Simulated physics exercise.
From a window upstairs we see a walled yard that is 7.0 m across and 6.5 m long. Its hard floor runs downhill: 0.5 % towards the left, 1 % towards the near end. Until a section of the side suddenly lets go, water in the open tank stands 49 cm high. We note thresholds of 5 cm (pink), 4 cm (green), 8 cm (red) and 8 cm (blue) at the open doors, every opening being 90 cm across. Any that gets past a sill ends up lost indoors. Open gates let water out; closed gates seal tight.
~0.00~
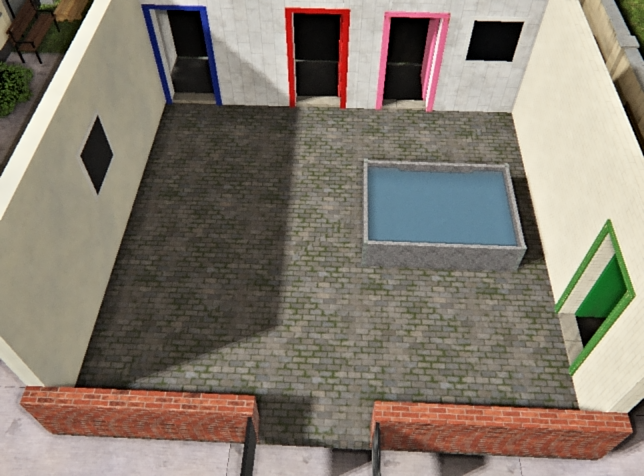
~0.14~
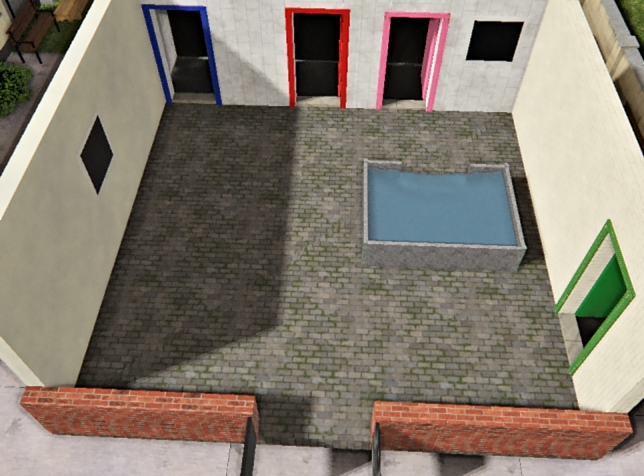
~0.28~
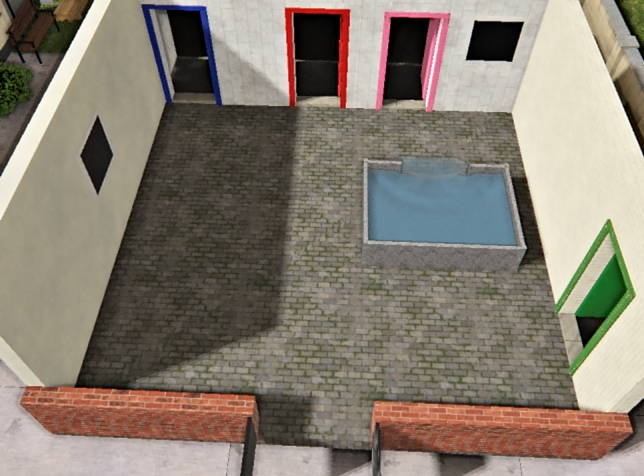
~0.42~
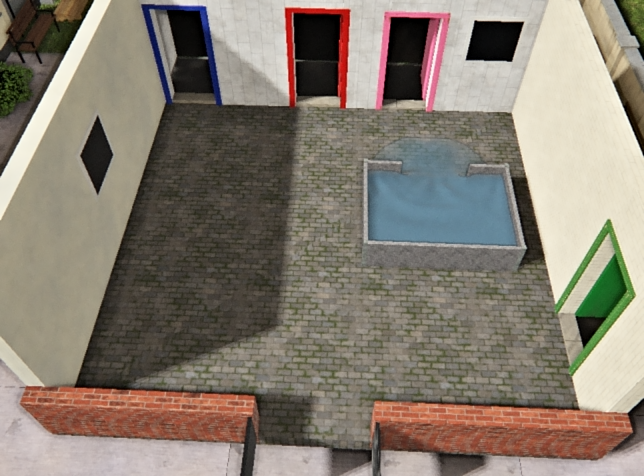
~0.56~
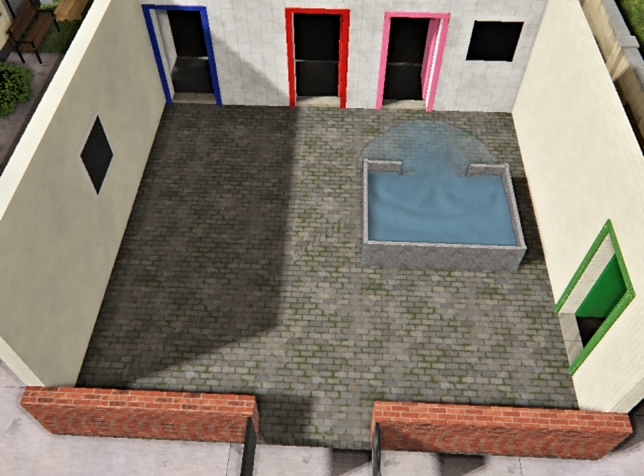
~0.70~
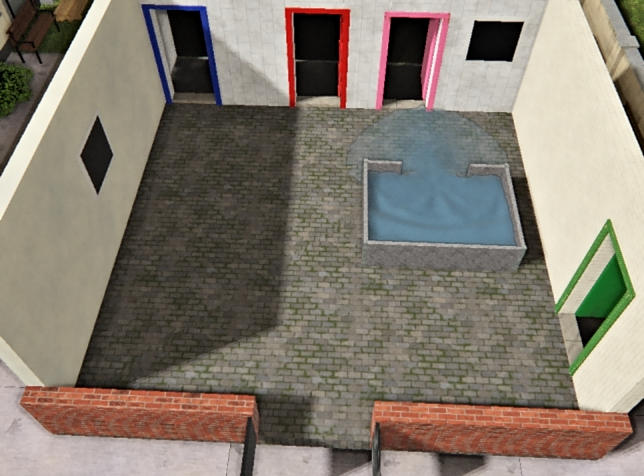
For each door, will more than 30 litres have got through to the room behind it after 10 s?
The pink door: Yes, more than 30 litres; the green door: No, not more than 30 litres; the red door: No, not more than 30 litres; the blue door: No, not more than 30 litres.
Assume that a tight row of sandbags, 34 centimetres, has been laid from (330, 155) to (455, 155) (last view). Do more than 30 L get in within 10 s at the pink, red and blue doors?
Moved that way: Pink holds, red holds, blue holds.
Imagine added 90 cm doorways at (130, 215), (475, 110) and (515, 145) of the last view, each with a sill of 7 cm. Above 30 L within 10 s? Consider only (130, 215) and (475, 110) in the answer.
First door short of the limit, second door beyond the limit.
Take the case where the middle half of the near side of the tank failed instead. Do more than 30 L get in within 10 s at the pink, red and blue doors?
Then pink would come out on the low side, red on the low side and blue on the low side.
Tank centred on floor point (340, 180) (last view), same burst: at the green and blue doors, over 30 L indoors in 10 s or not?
Result - green door does not exceed it, blue door does not exceed it.
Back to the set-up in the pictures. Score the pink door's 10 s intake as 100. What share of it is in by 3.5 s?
By that time, around 65 per cent.
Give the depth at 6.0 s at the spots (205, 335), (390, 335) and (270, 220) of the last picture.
Roughly 0, 0, 0 cm.
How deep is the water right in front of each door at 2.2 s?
Door by door, in cm: Pink reads 21, green reads 0, red reads 10, blue reads 0.
After 1.4 s water covers 15 % of the floor and is deepest (28 cm) near (430, 181); pink door 15 cm at the sill, 52 L in, green door not reached, red door not reached, blue door not reached.
After 2.2 s water covers 15 % of the floor and is deepest (30 cm) near (488, 116); pink door 21 cm at the sill, 147 L in, green door not reached, red door 10 cm at the sill, 0 L in, blue door not reached.
After 3.5 s water covers 25 % of the floor and is deepest (18 cm) near (430, 181); pink door 16 cm at the sill, 250 L in, green door not reached, red door 7 cm at the sill, 2 L in, blue door 2 cm at the sill, 0 L in.
After 6.0 s water covers 45 % of the floor and is deepest (12 cm) near (430, 181); pink door 11 cm at the sill, 349 L in, green door 4 cm at the sill, 0 L in, red door 6 cm at the sill, 3 L in, blue door 5 cm at the sill, 0 L in.
After 10.0 s water covers 75 % of the floor and is deepest (10 cm) near (68, 410); pink door 6 cm at the sill, 390 L in, green door 3 cm at the sill, 0 L in, red door 4 cm at the sill, 3 L in, blue door 6 cm at the sill, 0 L in.
